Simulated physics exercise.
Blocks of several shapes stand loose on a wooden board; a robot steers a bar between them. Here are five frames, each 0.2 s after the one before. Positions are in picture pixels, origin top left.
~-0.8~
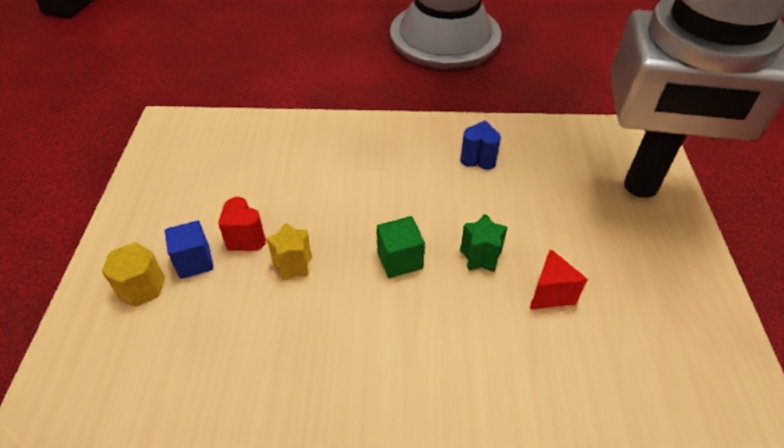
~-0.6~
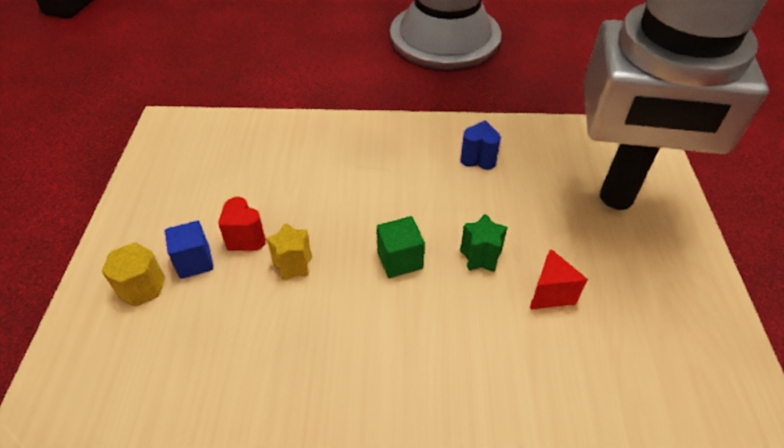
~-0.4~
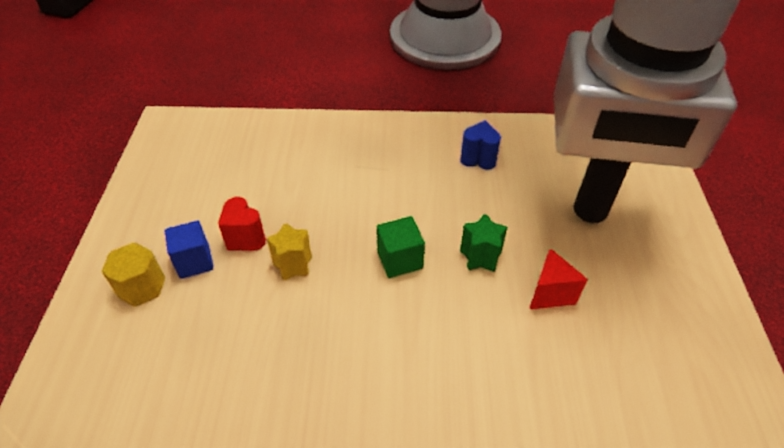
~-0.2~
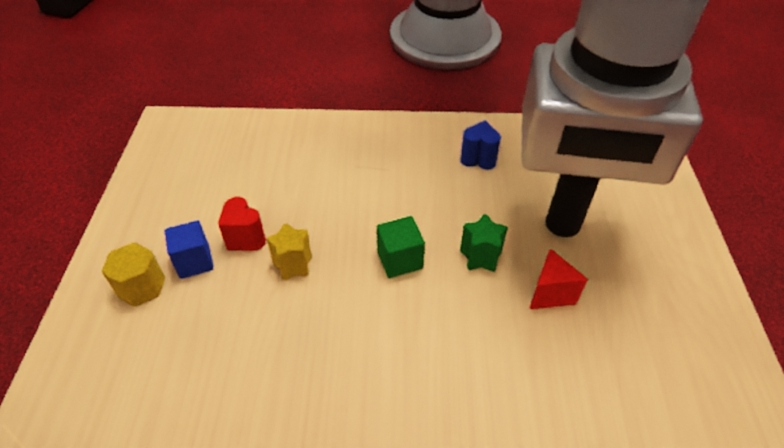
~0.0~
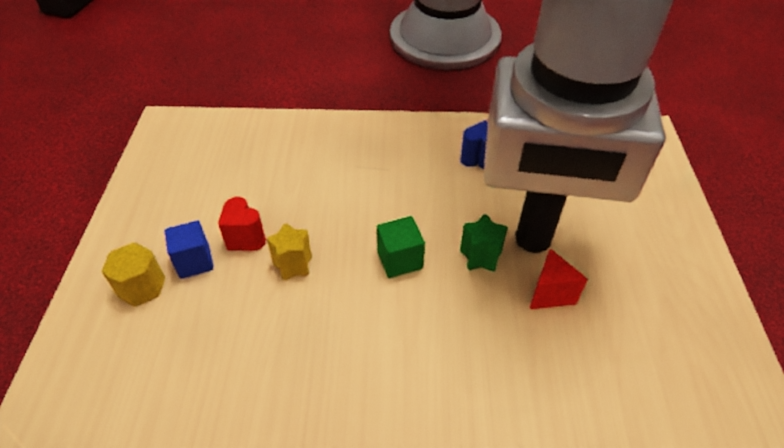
A grey robot arm with a black bar stands over the right side of a pale wooden board on a red surface, seen from above at a fixed angle. Yellow, blue and red blocks sit at left, a green cube and green star near the middle, a red triangle at right and a blue block behind. The arm slides the bar left and nearer, between star and triangle, while every block stays still.
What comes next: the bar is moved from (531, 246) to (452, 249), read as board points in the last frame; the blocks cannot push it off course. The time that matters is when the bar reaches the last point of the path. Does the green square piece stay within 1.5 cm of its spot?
The answer is yes.
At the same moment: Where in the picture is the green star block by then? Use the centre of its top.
It is at (433, 247).
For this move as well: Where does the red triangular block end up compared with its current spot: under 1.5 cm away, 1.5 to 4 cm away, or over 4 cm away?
Movement: Under 1.5 cm.
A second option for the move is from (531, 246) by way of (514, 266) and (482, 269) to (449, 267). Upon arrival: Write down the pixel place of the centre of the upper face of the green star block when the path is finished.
So, by the moment the path ends, you'll find the top centre of the green star block at (439, 216).
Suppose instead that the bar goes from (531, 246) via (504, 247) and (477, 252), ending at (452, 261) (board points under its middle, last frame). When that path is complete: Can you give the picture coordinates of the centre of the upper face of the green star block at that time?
I'd guess (421, 254).
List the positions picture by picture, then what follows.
The first picture shows tip of the bar at (641, 186), middles of tops, green square piece at (401, 233), green star block at (486, 230), red triangular block at (559, 270).
The second picture shows bar at (617, 198), nothing pushed.
The third picture shows bar at (591, 210), nothing pushed.
The fourth picture shows bar at (563, 224), nothing pushed.
The fifth picture shows bar at (533, 239), green square piece at (401, 233), green star block at (486, 230), red triangular block at (559, 270).
The first path, step by step. Halfway along, bar at (492, 240); green star block at (460, 236), turned 15° anticlockwise.
At the end, bar at (452, 242); green square piece at (392, 237), turned 25° clockwise; green star block at (433, 247), turned 65° anticlockwise; red triangular block unmoved.
